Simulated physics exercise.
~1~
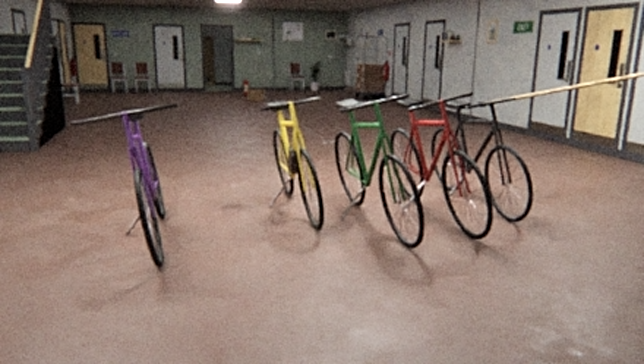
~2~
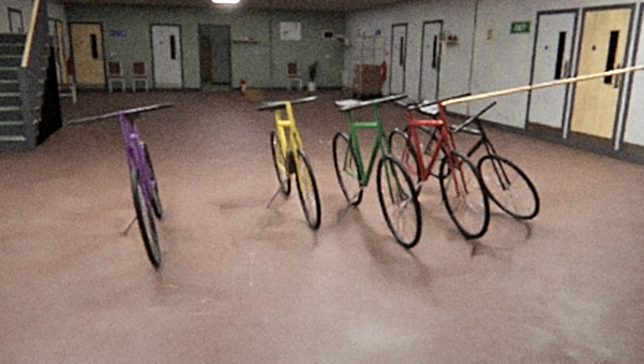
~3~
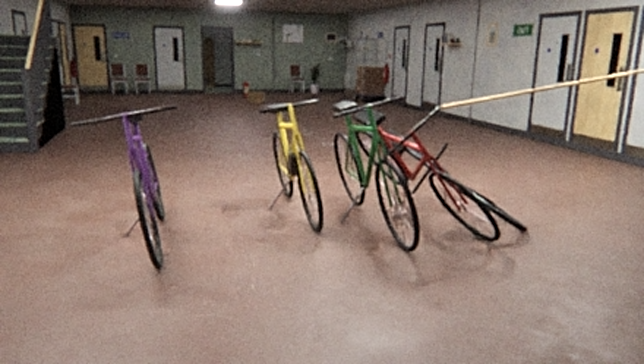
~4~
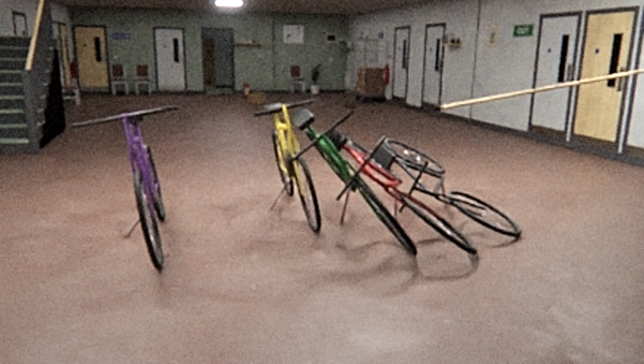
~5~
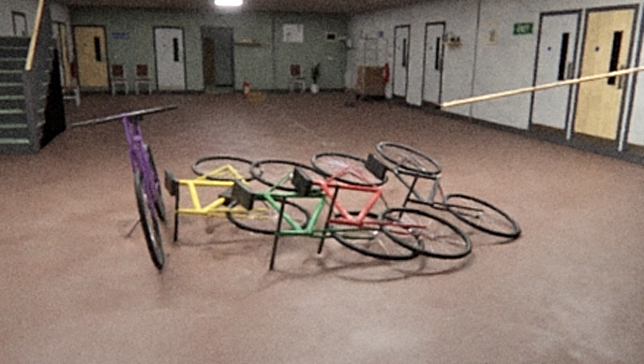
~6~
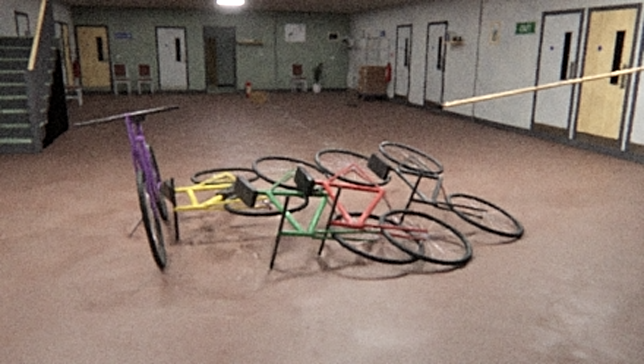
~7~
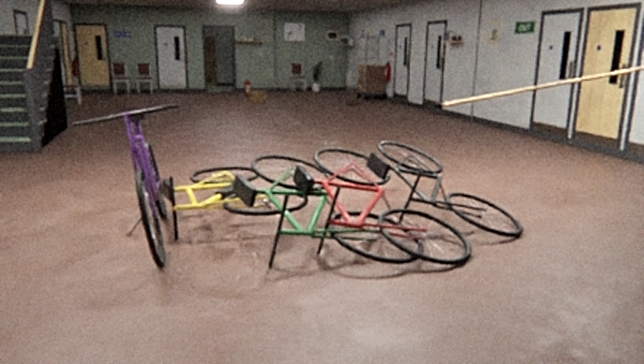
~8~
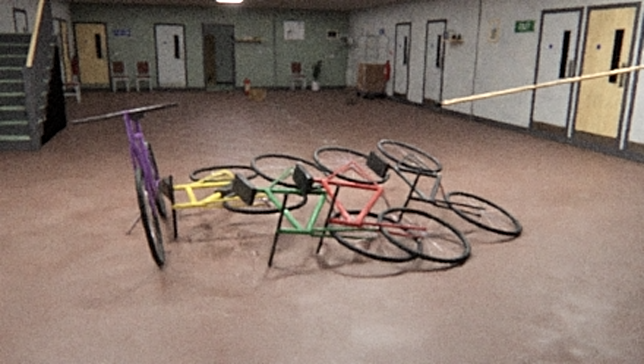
The video shows five bicycles standing in a row in a large hall as a pole nudges the dark one at the right, which tips over, followed by the red, green and yellow ones toppling in turn into a tangled heap, while the purple bicycle at the left stays upright.
